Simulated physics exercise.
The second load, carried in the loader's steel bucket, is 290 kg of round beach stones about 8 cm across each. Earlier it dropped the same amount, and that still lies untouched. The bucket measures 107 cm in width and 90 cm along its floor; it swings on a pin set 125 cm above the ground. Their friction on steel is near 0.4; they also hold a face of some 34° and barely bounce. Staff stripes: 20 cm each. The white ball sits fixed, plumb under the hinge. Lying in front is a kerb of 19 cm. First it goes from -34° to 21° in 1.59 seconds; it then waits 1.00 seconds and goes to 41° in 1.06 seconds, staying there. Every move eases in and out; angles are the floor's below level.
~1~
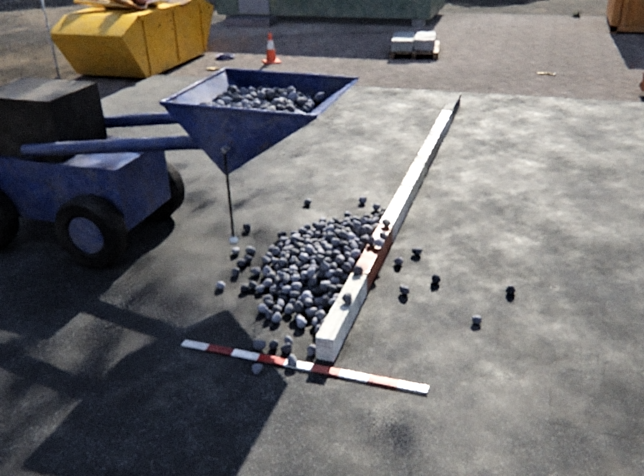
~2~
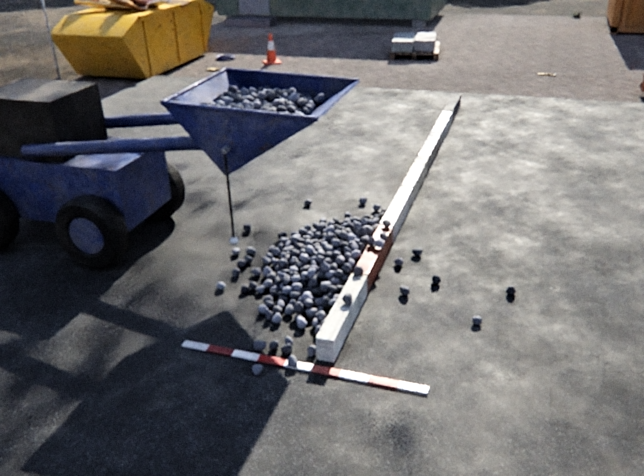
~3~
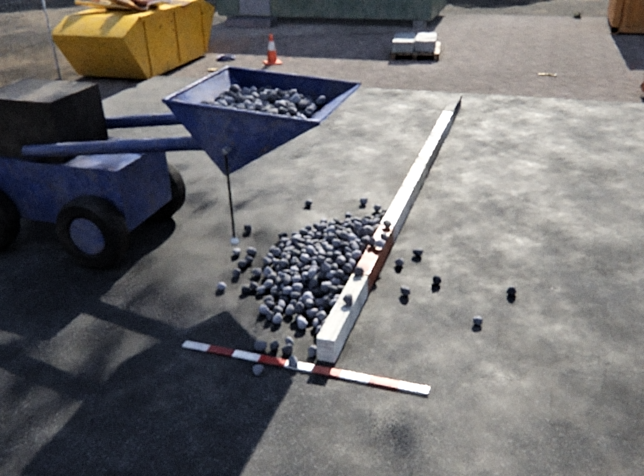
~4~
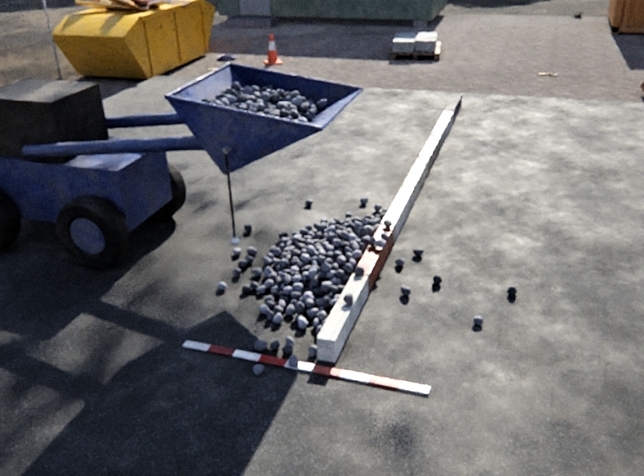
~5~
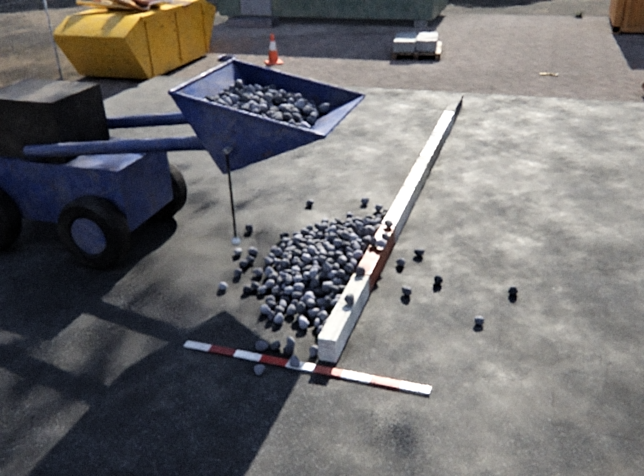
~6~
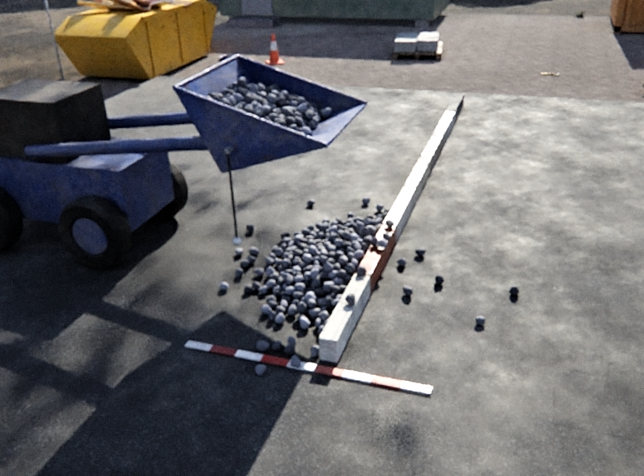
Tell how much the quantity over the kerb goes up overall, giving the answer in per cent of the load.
It goes up by roughly 83 per cent.
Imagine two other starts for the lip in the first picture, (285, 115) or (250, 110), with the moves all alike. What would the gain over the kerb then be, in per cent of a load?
The first would add some 40 per cent and the second some 0 per cent.
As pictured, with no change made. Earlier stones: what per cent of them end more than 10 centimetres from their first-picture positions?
About 0 %.
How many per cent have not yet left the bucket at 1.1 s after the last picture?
Held: Around 80 % of the load.
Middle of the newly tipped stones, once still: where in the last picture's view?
Around (410, 272) in the last picture.
Then, 0.6 s after the last picture the floor is at 12°; in per cent of one load, 100 in the bucket, 99 on this side of the kerb, 1 over the kerb; the foremost stones are at (428, 271).
Then, 1.1 s after the last picture the floor is at 21°; in per cent of one load, 81 in the bucket, 117 on this side of the kerb, 2 over the kerb; the foremost stones are at (428, 274).
Then, 3.5 s after the last picture the floor is at 41°; in per cent of one load, 0 in the bucket, 116 on this side of the kerb, 84 over the kerb; the foremost stones are at (525, 288).
Then, 6.2 s after the last picture the floor is at 41°; in per cent of one load, 0 in the bucket, 116 on this side of the kerb, 84 over the kerb; the foremost stones are at (525, 288). Net gain over the kerb, 83.
